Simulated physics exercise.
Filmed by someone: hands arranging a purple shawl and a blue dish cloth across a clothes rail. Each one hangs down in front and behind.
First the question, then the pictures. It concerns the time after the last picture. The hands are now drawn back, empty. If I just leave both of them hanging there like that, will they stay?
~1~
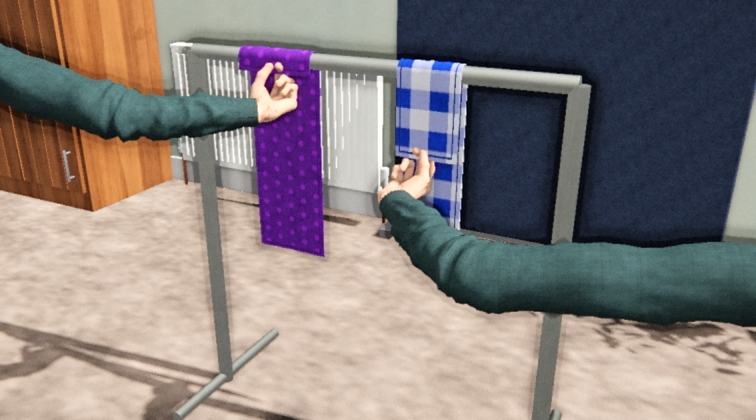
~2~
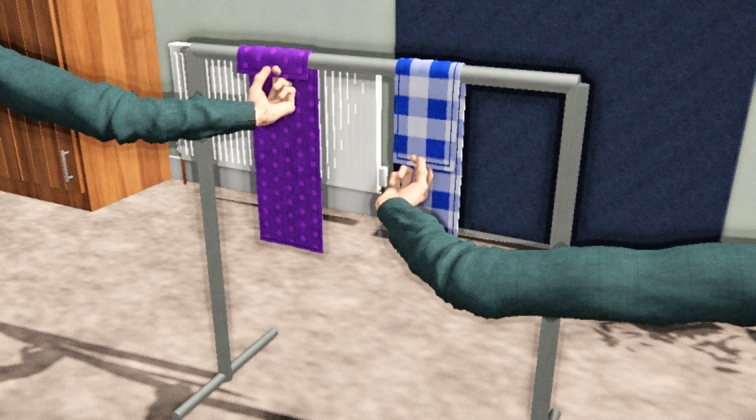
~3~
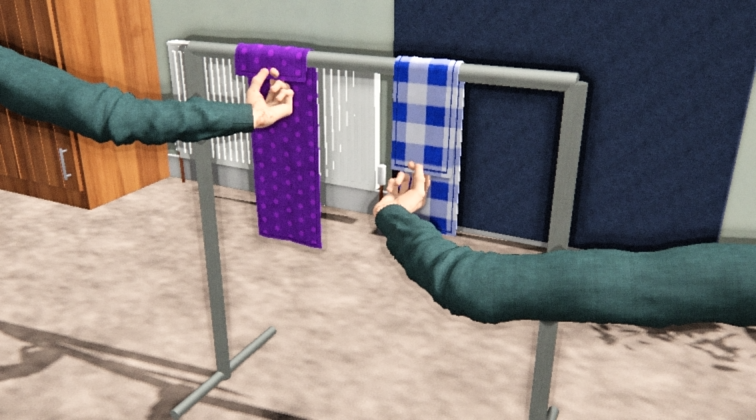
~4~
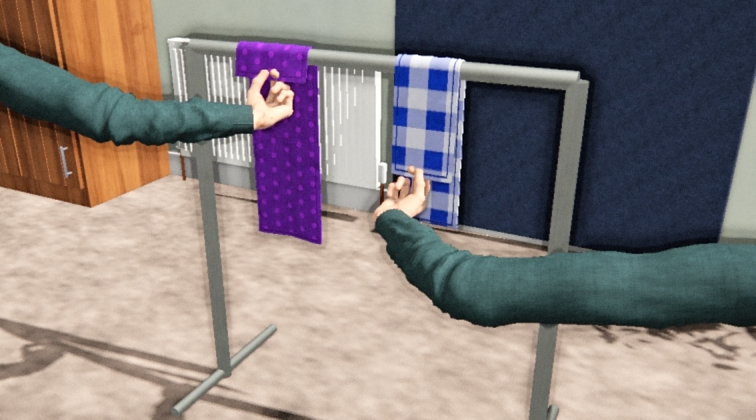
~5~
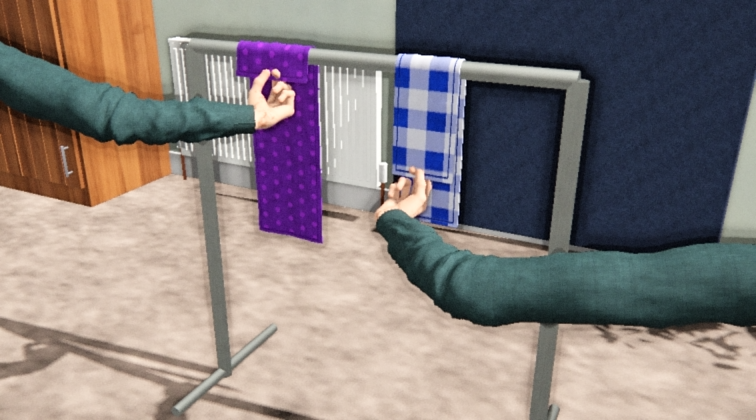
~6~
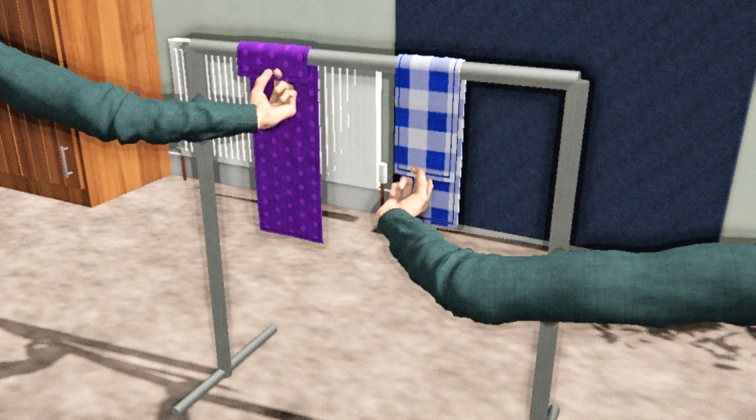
In order: The purple shawl most likely leaves its perch; the blue dish cloth most likely keeps its perch.
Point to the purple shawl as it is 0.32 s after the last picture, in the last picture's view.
At that moment: (290, 205).
Then, 0.32 s later than the last view, shawl clear of the rail and dropping near (290, 204); dish cloth at rest on the rail.
Then, 0.56 s later than the last view, shawl clear of the rail and dropping near (299, 376); dish cloth at rest on the rail.
Then, 0.82 s later than the last view, shawl in a heap on the floor near (298, 393); dish cloth at rest on the rail.
Finally, shawl in a heap on the floor near (298, 393); dish cloth at rest on the rail. The purple shawl slips to the floor and the blue dish cloth keeps its place.
